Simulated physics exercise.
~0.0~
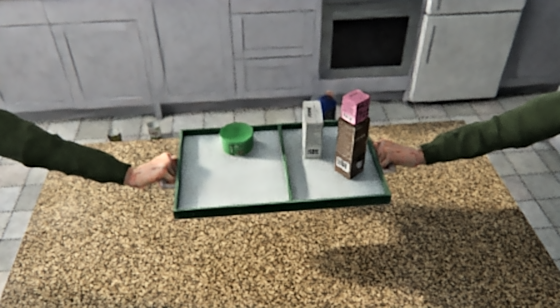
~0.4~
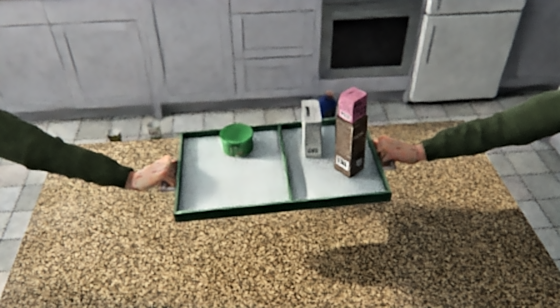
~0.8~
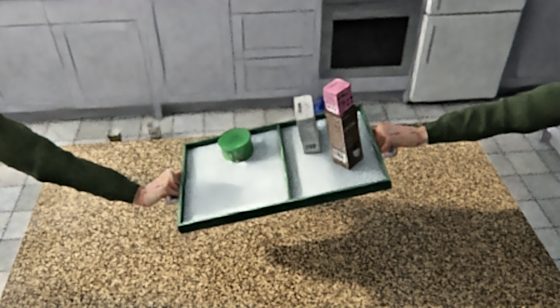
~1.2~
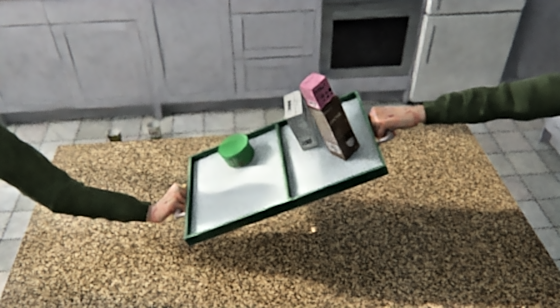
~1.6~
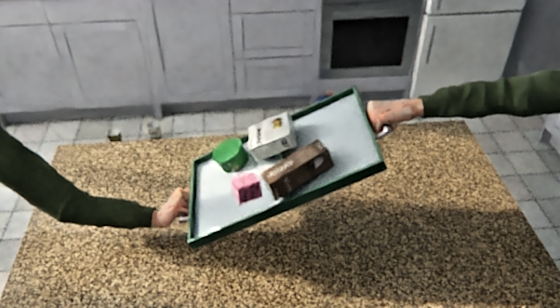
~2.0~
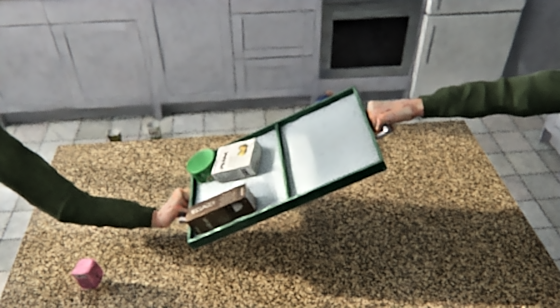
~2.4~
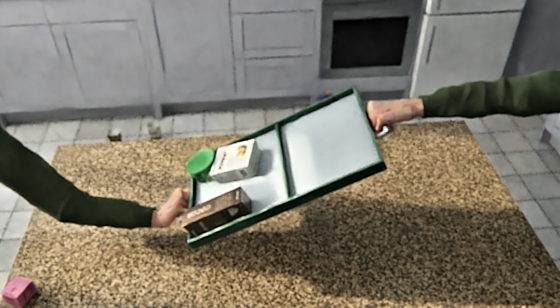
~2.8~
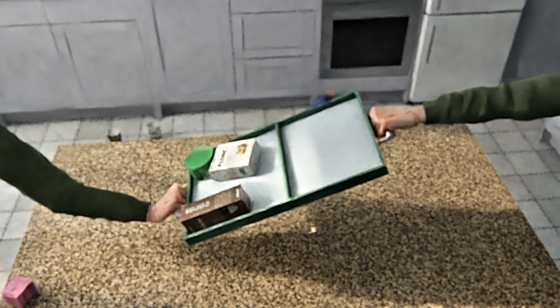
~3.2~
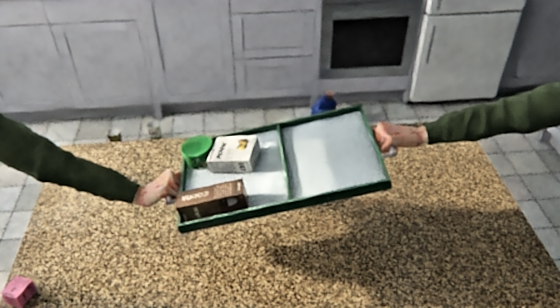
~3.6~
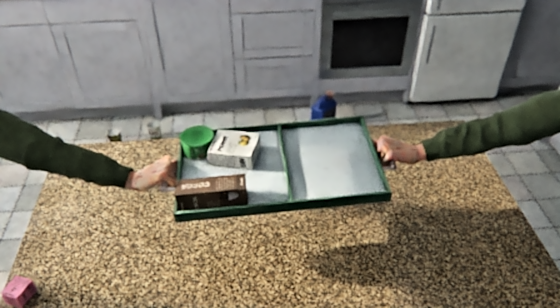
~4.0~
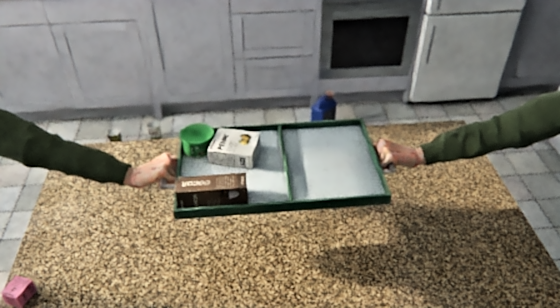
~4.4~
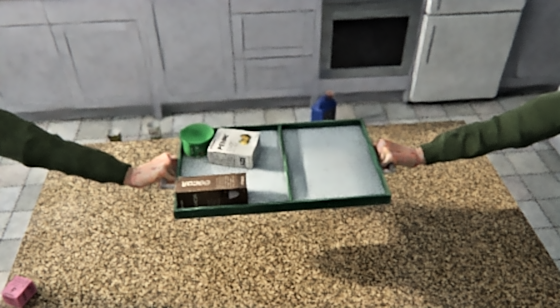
In a kitchen, two hands tilt a tray down to the left above a speckled table; the white packet and brown carton topple, the pink packet tumbles off onto the table, and the green tub slides left before the tray is levelled with the other items still aboard.
